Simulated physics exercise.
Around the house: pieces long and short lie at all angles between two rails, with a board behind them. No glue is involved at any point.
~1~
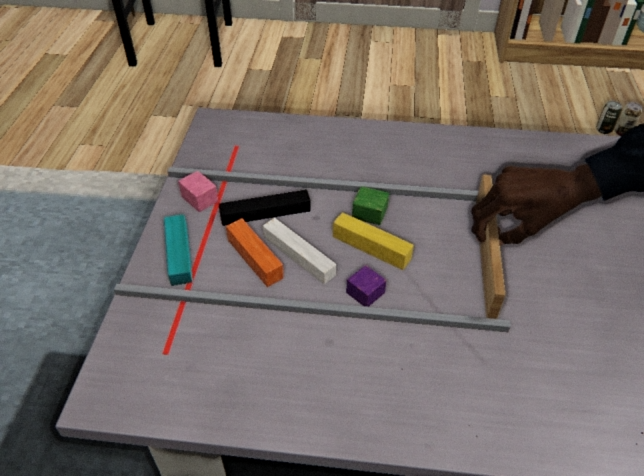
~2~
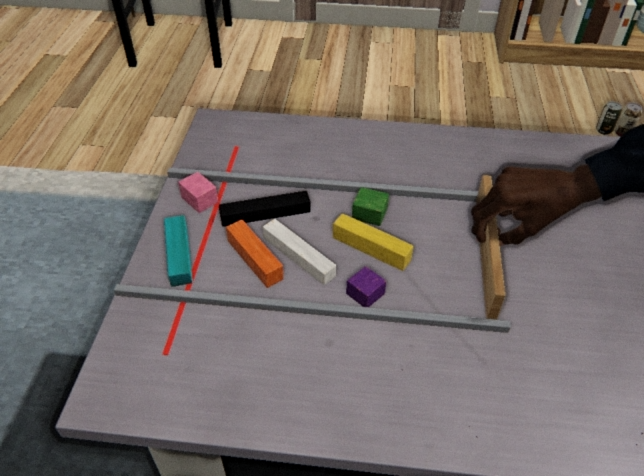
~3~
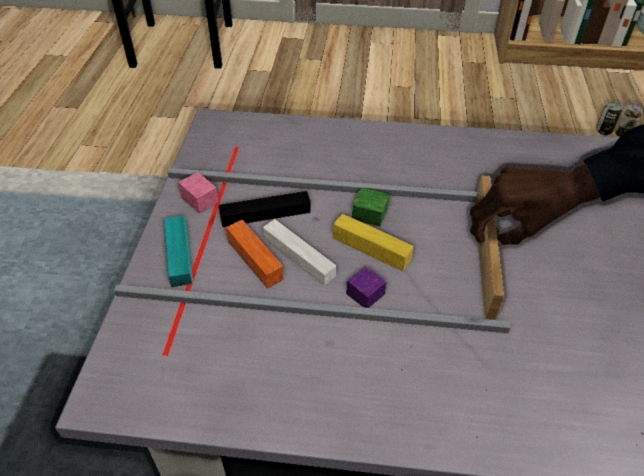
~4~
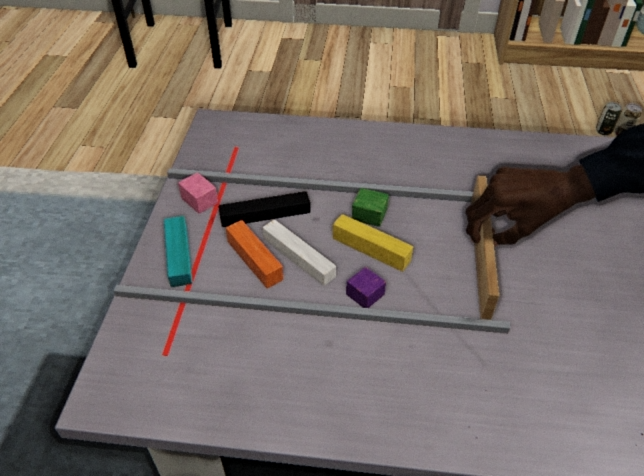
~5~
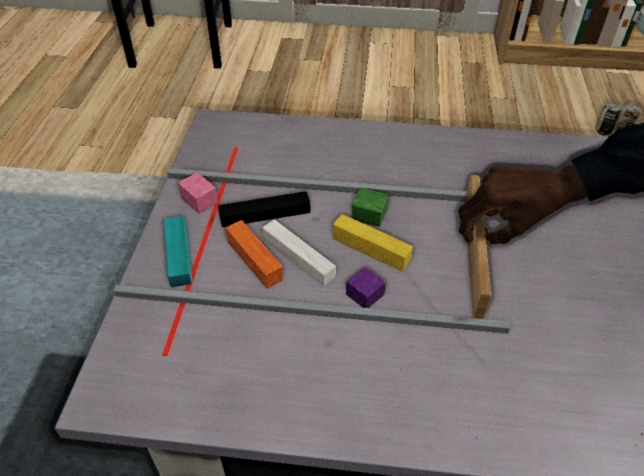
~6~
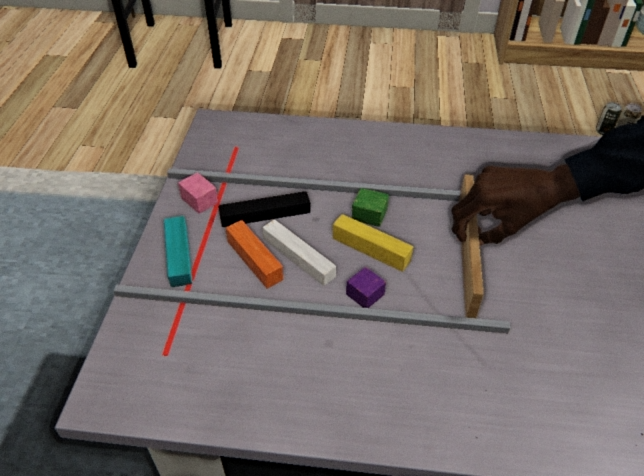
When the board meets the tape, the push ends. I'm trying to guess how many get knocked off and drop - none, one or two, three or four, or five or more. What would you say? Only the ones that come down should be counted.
In this one, one or two spill over.
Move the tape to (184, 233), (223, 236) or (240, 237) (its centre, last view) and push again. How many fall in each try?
4, 0, 0.
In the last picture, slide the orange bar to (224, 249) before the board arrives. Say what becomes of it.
I reckon from there it stays aboard.
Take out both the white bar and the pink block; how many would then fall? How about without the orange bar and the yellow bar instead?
First 0, then 0.
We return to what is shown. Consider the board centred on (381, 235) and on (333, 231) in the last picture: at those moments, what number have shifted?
At the one place 3, at the other 5.
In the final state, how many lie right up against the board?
The count in contact is 3.
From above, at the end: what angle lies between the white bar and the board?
Out of line by around 30°.
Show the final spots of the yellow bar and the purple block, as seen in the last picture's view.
The yellow bar stops around (181, 220); the purple block around (174, 278).
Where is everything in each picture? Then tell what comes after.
The first picture shows turquoise stick (178, 249); pink block (198, 192); black stick (265, 208); board (489, 243); tape (207, 233).
The second picture shows pink block (198, 192); purple block (366, 287).
The third picture shows black stick (265, 209); white bar (299, 252).
The fourth picture shows turquoise stick (178, 250); orange bar (254, 254).
The fifth picture shows pink block (198, 193); board (476, 243).
The sixth picture shows turquoise stick (178, 250); pink block (198, 193); black stick (265, 209); board (470, 243); tape (207, 234).
Soon after, none off yet; turquoise stick at rest near (178, 250); pink block at rest near (198, 193); black stick at rest near (265, 209).
Then, none off yet; turquoise stick moving near (174, 251); pink block at rest near (198, 192); black stick moved a little near (220, 205).
At rest, the number that fall off is one or two; fallen, pink block.
